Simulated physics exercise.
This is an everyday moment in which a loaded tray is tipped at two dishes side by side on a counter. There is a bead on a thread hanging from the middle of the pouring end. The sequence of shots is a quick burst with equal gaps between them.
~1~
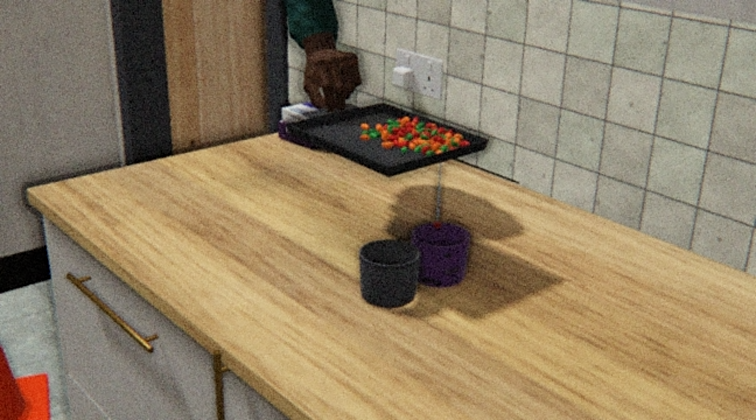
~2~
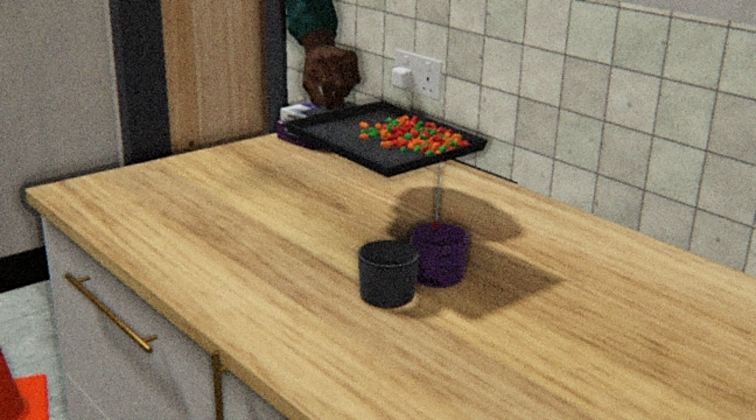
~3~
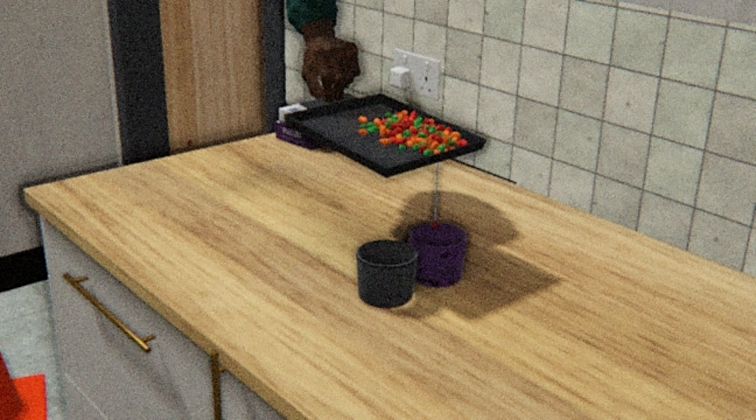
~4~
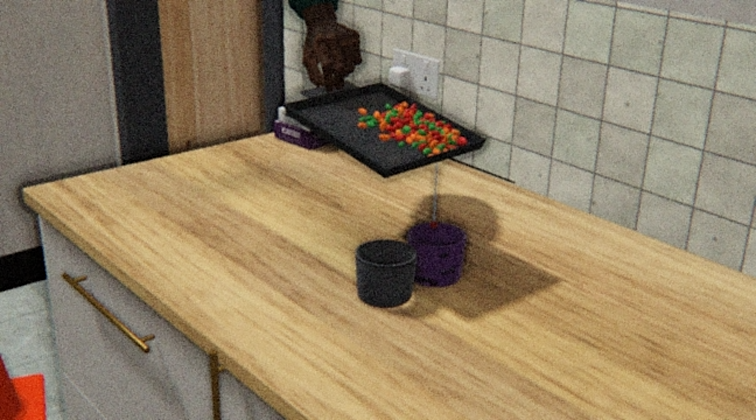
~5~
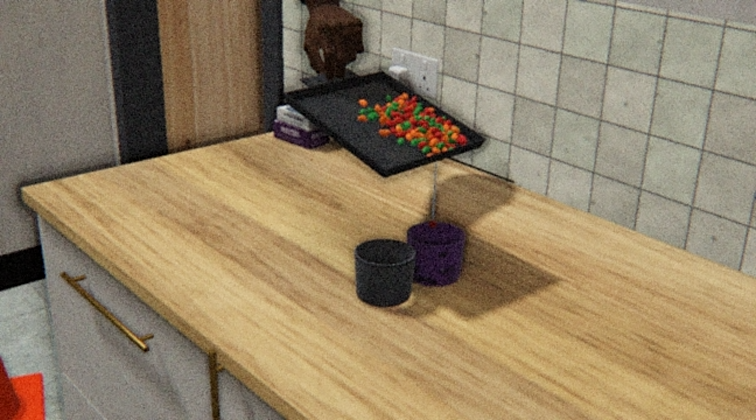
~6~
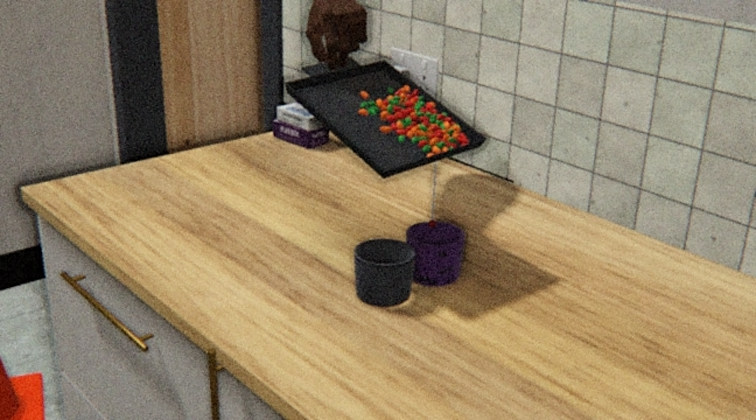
A dark hand raises the back of a black tray of colourful jelly beans.
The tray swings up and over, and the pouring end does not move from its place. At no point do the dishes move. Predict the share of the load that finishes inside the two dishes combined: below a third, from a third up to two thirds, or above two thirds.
Counting both dishes, they collect short of a third of the pieces.
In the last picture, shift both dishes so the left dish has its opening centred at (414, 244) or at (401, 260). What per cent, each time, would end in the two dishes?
About 20 and 60 per cent.
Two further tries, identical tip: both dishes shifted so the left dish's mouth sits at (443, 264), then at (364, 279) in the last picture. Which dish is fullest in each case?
Run 1: The one on the right side. Run 2: The one on the right side.
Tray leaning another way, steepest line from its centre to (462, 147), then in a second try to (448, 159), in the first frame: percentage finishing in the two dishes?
In turn 0 and 10 in a hundred.
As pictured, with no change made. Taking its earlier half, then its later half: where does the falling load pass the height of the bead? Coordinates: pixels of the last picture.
First near (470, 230), later near (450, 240).
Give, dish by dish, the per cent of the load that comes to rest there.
Left dish: Roughly 10 per cent; right dish: Roughly 0 per cent.
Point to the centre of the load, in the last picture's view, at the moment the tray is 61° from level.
Somewhere around pixel (440, 135) in the last picture.
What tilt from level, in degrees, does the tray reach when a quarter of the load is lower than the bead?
My estimate is some 100 degrees.
Soon, tray tipped steeply; nearly all on the tray; a stray few in the air.
A while on, tray tipped right over; about half on the tray; a stray few in the left dish; a stray few in the right dish; about a quarter outside both; about a quarter in the air.
Towards the end, tray tipped past a quarter turn; a small part in the left dish; a stray few in the right dish; most outside both.
Finally, tray tipped past a quarter turn; a small part in the left dish; a stray few in the right dish; most outside both.
